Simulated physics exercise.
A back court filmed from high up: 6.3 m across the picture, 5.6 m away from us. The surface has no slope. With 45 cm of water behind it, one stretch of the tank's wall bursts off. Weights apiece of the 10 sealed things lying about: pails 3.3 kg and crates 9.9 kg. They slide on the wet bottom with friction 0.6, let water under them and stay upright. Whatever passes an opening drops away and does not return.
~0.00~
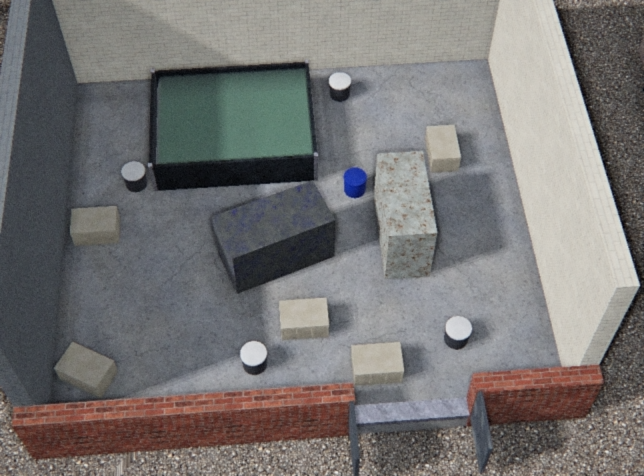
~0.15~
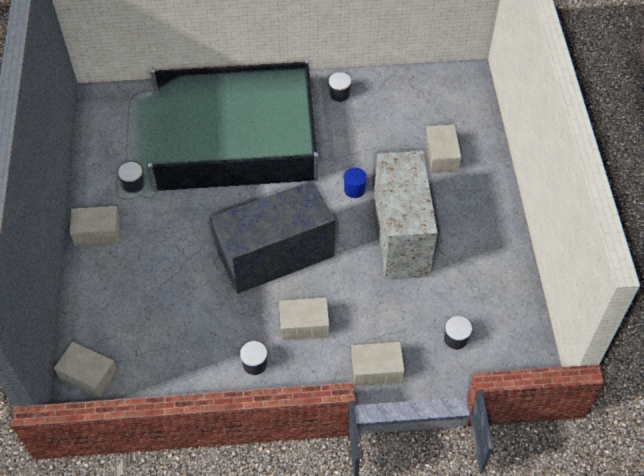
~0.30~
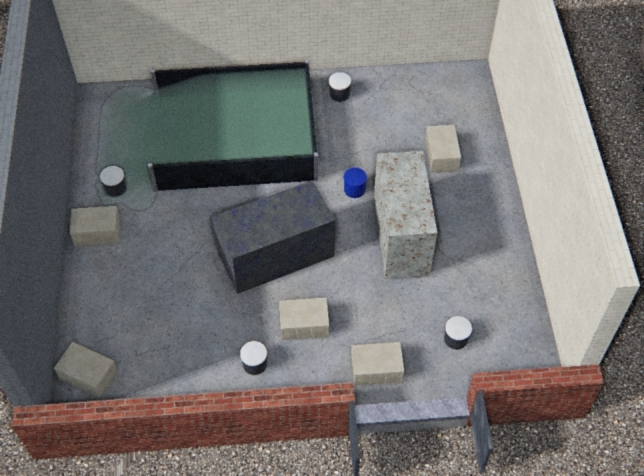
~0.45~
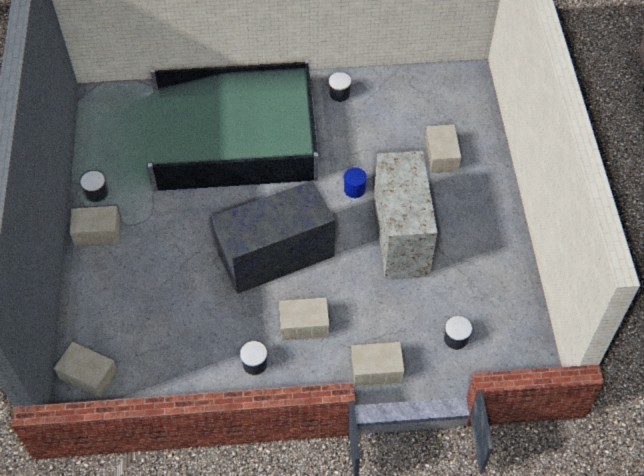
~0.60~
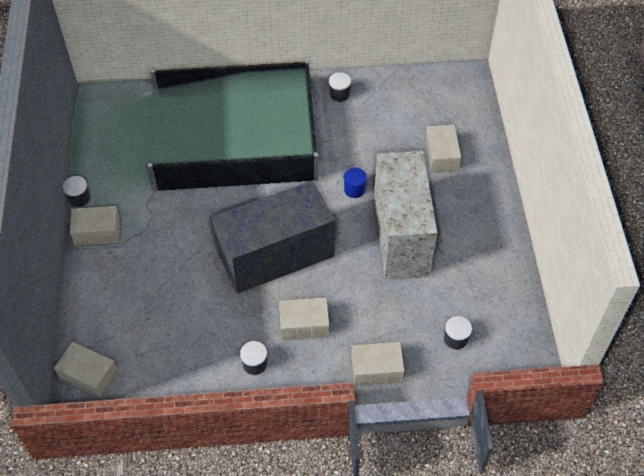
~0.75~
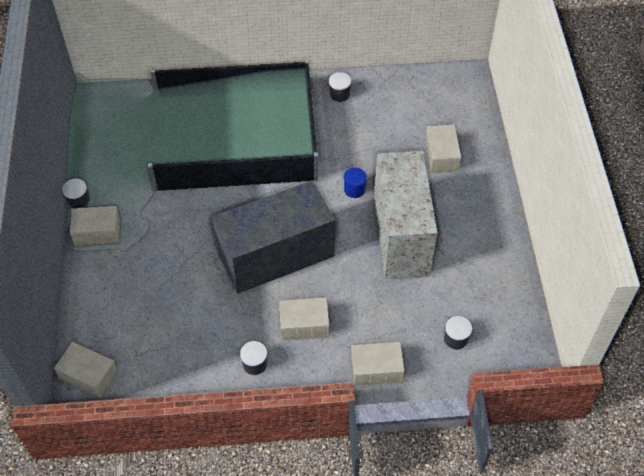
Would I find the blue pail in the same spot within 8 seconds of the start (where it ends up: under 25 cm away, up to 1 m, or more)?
Blue pail holds its place.
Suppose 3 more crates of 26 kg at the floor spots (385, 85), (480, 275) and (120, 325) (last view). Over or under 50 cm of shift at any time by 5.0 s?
In that order: Less, under, past it.
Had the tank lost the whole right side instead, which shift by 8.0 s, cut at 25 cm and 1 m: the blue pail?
In that case the blue pail ends far away.
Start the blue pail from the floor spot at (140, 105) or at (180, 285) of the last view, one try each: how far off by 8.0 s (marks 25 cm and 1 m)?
In that order: It gets carried off; it travels far.
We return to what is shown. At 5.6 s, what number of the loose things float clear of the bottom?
At that moment 2.
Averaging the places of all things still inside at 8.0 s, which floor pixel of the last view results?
Near (434, 252).
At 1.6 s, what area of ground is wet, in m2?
About 8.0 m2.
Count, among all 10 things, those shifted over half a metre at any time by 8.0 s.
7 of them.
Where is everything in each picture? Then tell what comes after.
In the first frame, the blue pail at (355, 177), on the bottom; water covers 3.7 m2; 0 of 10 have shifted.
In the second frame, the blue pail at (355, 177) rests on the ground; water covers 4.4 m2; 0 of 10 have shifted.
In the third frame, the blue pail at (355, 177), on the bottom; water covers 5.3 m2; 1 of 10 have shifted.
In the fourth frame, the blue pail at (355, 177), on the bottom; 6.4 m2 under water; 1 of 10 have shifted.
In the fifth frame, the blue pail at (355, 177) rests on the ground; 6.7 m2 under water; 1 of 10 have shifted.
In the sixth frame, the blue pail at (355, 177) rests on the ground; 6.8 m2 under water; 1 of 10 have shifted.
After 1.6 s the blue pail is near (355, 177), 0.0 m from its start, aground; 0 of 10 are out; 1 afloat.
After 3.6 s the blue pail is near (355, 177), 0.0 m from its start, aground; 0 of 10 are out; 3 afloat.
After 5.6 s the blue pail is near (355, 177), 0.0 m from its start, aground; 0 of 10 are out; 2 afloat.
After 8.0 s the blue pail is near (355, 177), 0.0 m from its start, aground; 1 of 10 are out; 4 afloat.
